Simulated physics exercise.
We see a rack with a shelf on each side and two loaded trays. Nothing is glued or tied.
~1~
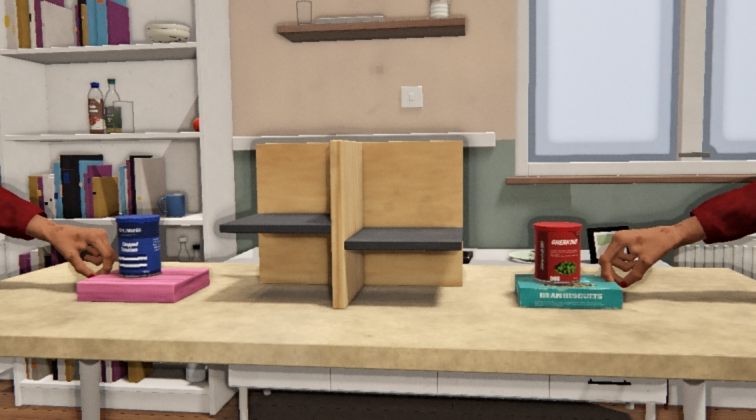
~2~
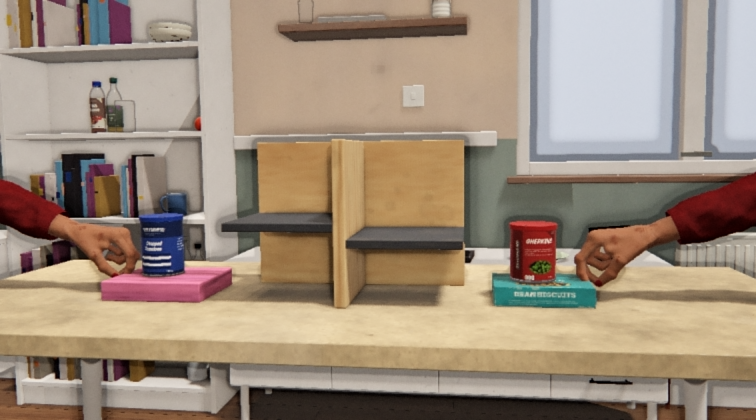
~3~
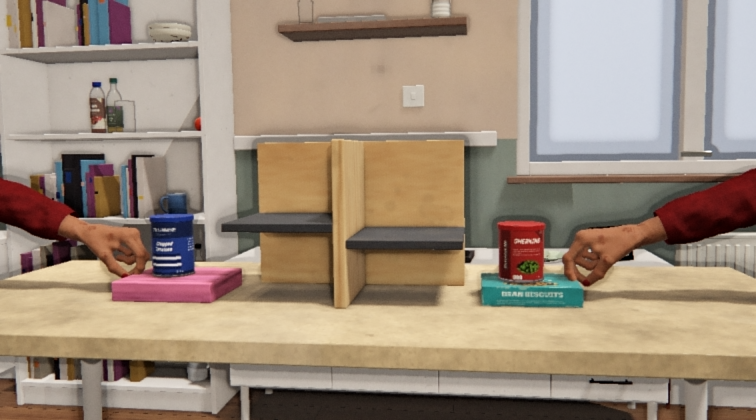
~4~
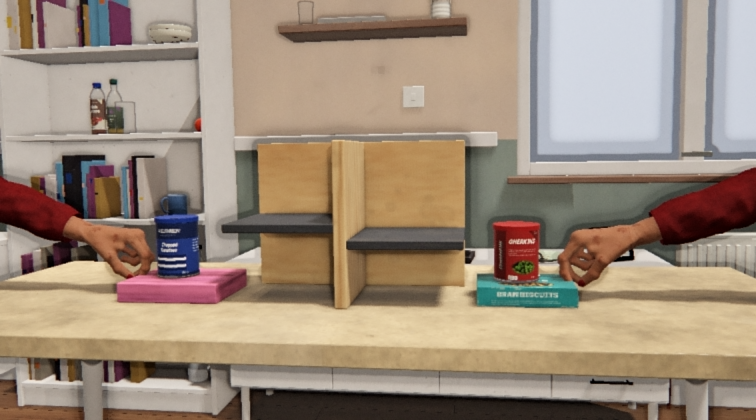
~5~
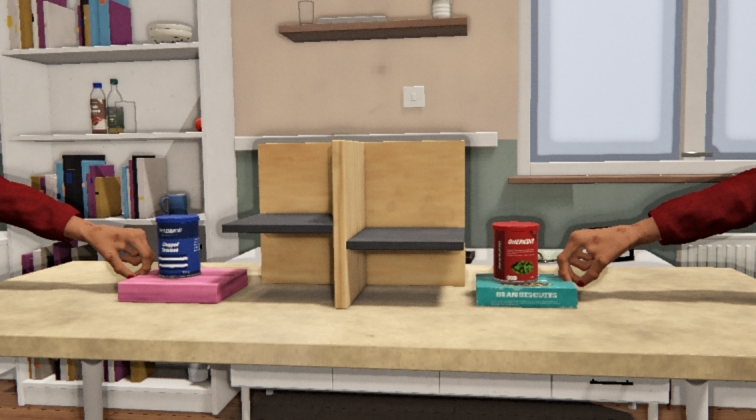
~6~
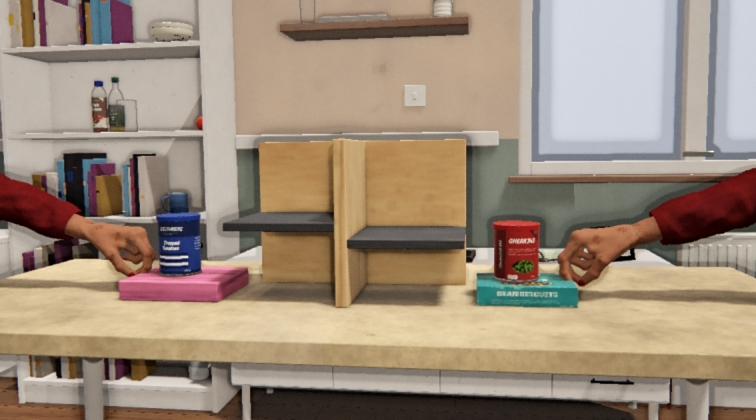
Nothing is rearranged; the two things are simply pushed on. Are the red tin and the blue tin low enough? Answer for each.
Outcome: The red tin gets scraped off its spot and the blue tin gets scraped off its spot.
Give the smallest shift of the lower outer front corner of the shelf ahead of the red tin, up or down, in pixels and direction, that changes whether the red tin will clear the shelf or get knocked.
A shift of 20 pixels, going up.
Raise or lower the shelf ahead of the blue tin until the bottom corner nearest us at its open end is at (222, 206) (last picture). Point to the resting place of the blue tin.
Close to (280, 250).
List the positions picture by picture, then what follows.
The first picture shows hands sliding the things forward; red tin (557, 252); blue tin (139, 246); turquoise box (565, 291).
The second picture shows hands sliding the things forward; blue tin (163, 245); pink board (170, 284).
The third picture shows hands sliding the things forward; red tin (521, 251); shelf (350, 219).
The fourth picture shows hands sliding the things forward; blue tin (178, 246); turquoise box (524, 290).
The fifth picture shows hands sliding the things forward; red tin (515, 252); pink board (186, 285).
The sixth picture shows hands sliding the things forward; red tin (516, 251); blue tin (180, 244); shelf (352, 218).
Then, 1.42 s past the last view, red tin leaning 6° off how it started near (487, 250); blue tin leaning 17° off how it started near (226, 240).
Then, 1.84 s past the last view, red tin leaning 60° off how it started near (499, 265); blue tin leaning 50° off how it started near (226, 240).
Finally, the red tin is knocked back, near (517, 277); the blue tin is knocked back, near (217, 262).
